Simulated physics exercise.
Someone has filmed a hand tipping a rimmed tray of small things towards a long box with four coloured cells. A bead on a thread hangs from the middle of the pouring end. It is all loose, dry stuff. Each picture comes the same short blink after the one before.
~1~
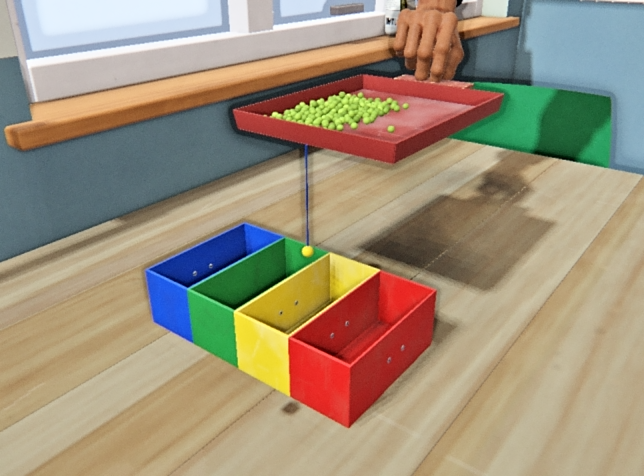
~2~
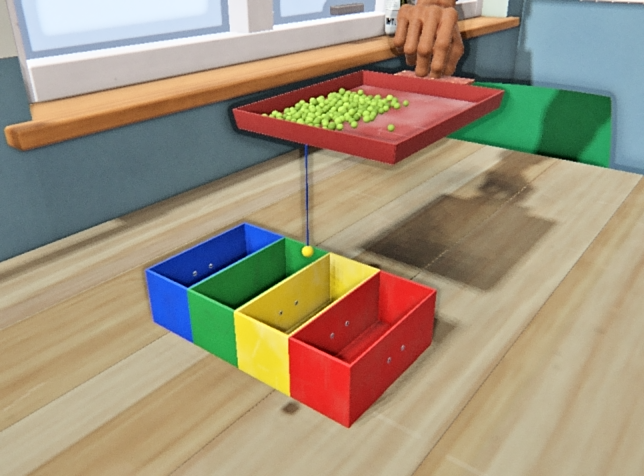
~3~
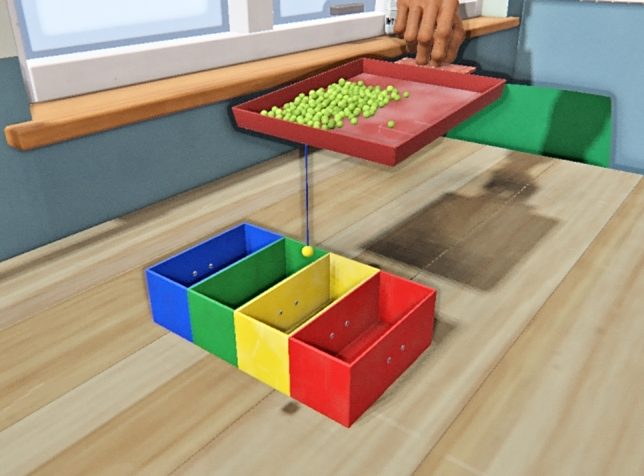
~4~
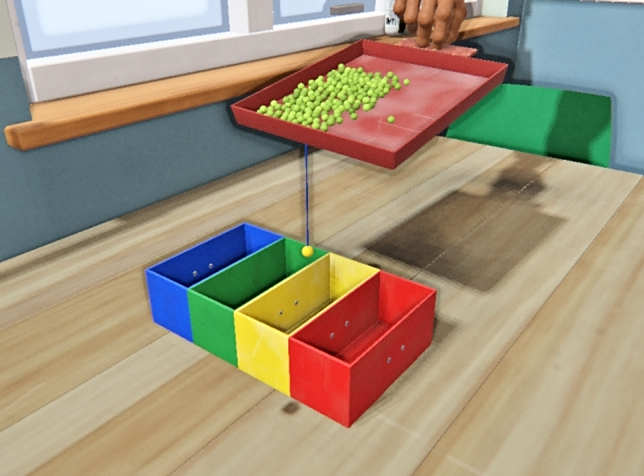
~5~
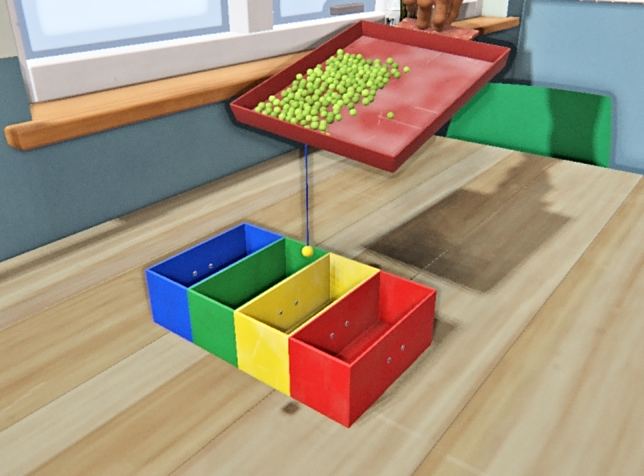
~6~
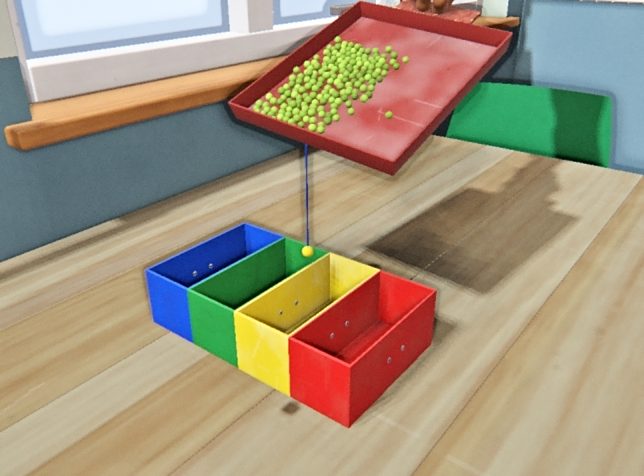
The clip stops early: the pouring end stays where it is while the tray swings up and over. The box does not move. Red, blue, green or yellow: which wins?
The red cell gets the most.
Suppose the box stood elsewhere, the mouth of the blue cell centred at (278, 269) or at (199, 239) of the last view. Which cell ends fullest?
First the cell in yellow, then the cell in red.
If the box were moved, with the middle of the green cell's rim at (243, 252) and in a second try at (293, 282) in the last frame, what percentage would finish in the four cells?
About 50 and 100 per cent.
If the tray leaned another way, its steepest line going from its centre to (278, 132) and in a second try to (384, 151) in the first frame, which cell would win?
First blue, then red.
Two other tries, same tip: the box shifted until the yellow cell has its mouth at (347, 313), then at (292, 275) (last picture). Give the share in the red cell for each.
First some 10, then 60 per cent.
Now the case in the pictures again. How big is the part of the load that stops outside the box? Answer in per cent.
Roughly 0 in a hundred.
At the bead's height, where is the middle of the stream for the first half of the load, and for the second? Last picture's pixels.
Early half (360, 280), late half (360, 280).
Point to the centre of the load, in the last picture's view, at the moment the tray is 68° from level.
At about (334, 129).
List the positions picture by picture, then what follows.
Corners of the pouring end (237, 110) and (394, 142), level; middle of the load (334, 112), dried peas; bead on its thread (308, 252); blue cell (170, 301); green cell (213, 323); yellow cell (262, 348); red cell (319, 376), in the first frame.
Corners of the pouring end (237, 109) and (394, 143), level; middle of the load (334, 110), in the second frame.
Corners of the pouring end (237, 108) and (394, 146), tipped barely, lowest at the right corner; middle of the load (334, 104), in the third frame.
Corners of the pouring end (235, 105) and (393, 150), tipped a little, lowest at the right corner; middle of the load (333, 95), in the fourth frame.
Corners of the pouring end (234, 103) and (393, 154), tipped clearly, lowest at the right corner; middle of the load (333, 87), in the fifth frame.
Corners of the pouring end (233, 102) and (392, 158), tipped clearly, lowest at the right corner; middle of the load (331, 82), the larger part on the move; blue cell (170, 301); green cell (213, 323); yellow cell (262, 348); red cell (319, 376), in the sixth frame.
Just after the last frame, tray tipped steeply; almost all on the tray; just a few in the red cell; just a few in the green cell; about a tenth falling or outside the box.
A moment on, tray tipped past a quarter turn; roughly a quarter on the tray; roughly a third in the red cell; roughly a quarter in the yellow cell; just a few in the green cell; roughly a third falling or outside the box.
Further on, tray tipped past a quarter turn; roughly two thirds in the red cell; roughly a quarter in the yellow cell; about a tenth in the green cell; just a few falling or outside the box.
When it is over, tray tipped past a quarter turn; roughly two thirds in the red cell; roughly a quarter in the yellow cell; about a tenth in the green cell; not one in the blue cell; just a few outside the box.
